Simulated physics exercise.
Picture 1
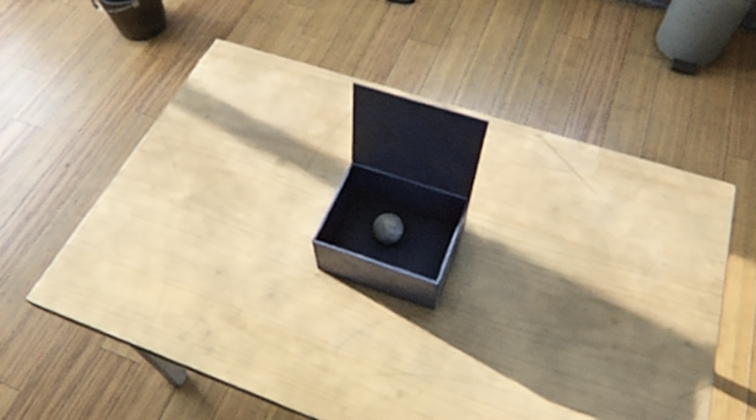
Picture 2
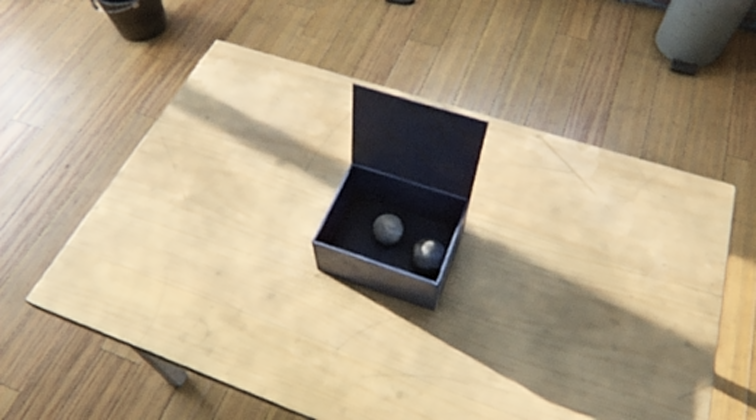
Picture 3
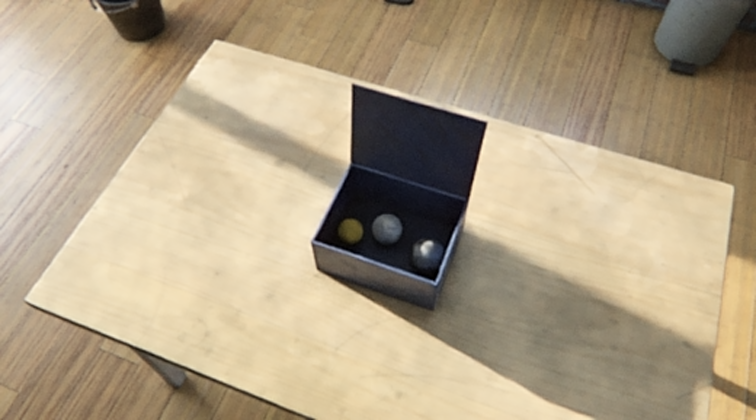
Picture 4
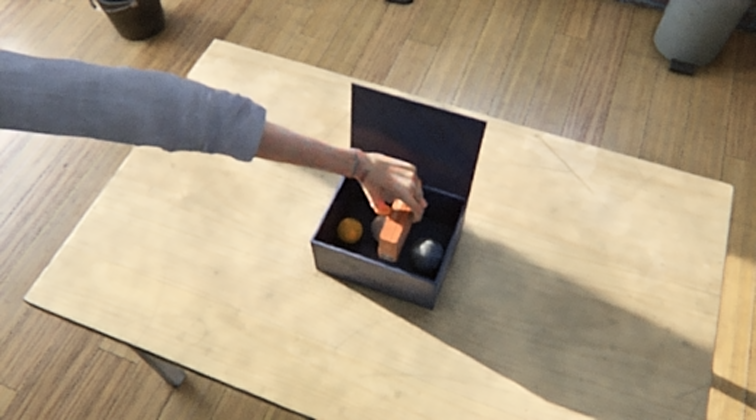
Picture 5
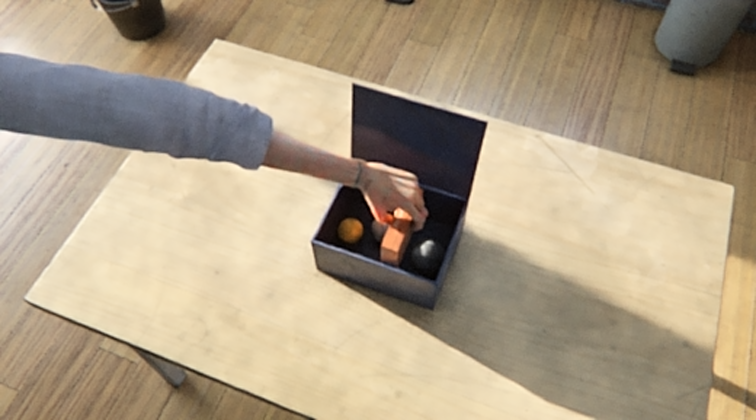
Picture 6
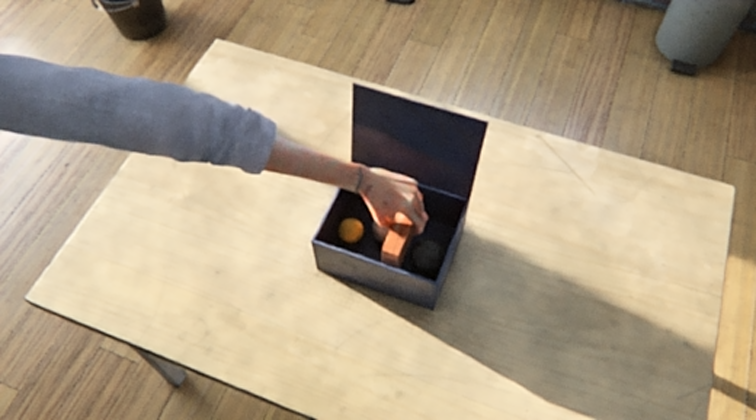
A hand lowered an orange packet into the open box and kept hold of it, after a white ball, a grey ball and a yellow lemon had appeared inside one after another.
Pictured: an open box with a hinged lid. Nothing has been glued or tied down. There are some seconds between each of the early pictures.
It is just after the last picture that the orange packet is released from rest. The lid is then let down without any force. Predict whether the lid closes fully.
The lid is fully lowered.
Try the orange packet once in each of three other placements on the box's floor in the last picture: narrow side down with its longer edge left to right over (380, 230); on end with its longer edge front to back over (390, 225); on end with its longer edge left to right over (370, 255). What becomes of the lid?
In order: The lid fits down, then fits down, then gets blocked.
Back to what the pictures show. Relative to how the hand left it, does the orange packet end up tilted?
Result: It remains as it was set.
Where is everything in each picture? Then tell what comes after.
In the first frame, the last thing is not in view yet; white ball (388, 229).
In the second frame, the last thing is not in view yet.
In the third frame, the last thing is not in view yet; grey ball (427, 256).
The fourth frame shows coming down; orange packet (401, 219).
The fifth frame shows coming down; orange packet (402, 227); yellow lemon (350, 231).
The sixth frame shows put in, still held; orange packet (403, 231); grey ball (428, 256).
Then, 0.50 s past the last view, orange packet displaced a little near (401, 246); white ball displaced a little.
Then, 1.50 s past the last view, lid 71° above the rim; orange packet displaced a little near (401, 246); white ball displaced about its own width.
Then, 1.90 s past the last view, lid 16° above the rim; orange packet displaced a little near (401, 246); white ball displaced about its own width.
Finally, lid shut; moved from the start, white ball and orange packet; the other 2 still in place. Final places as the last picture's camera would see them, orange packet near (401, 246).
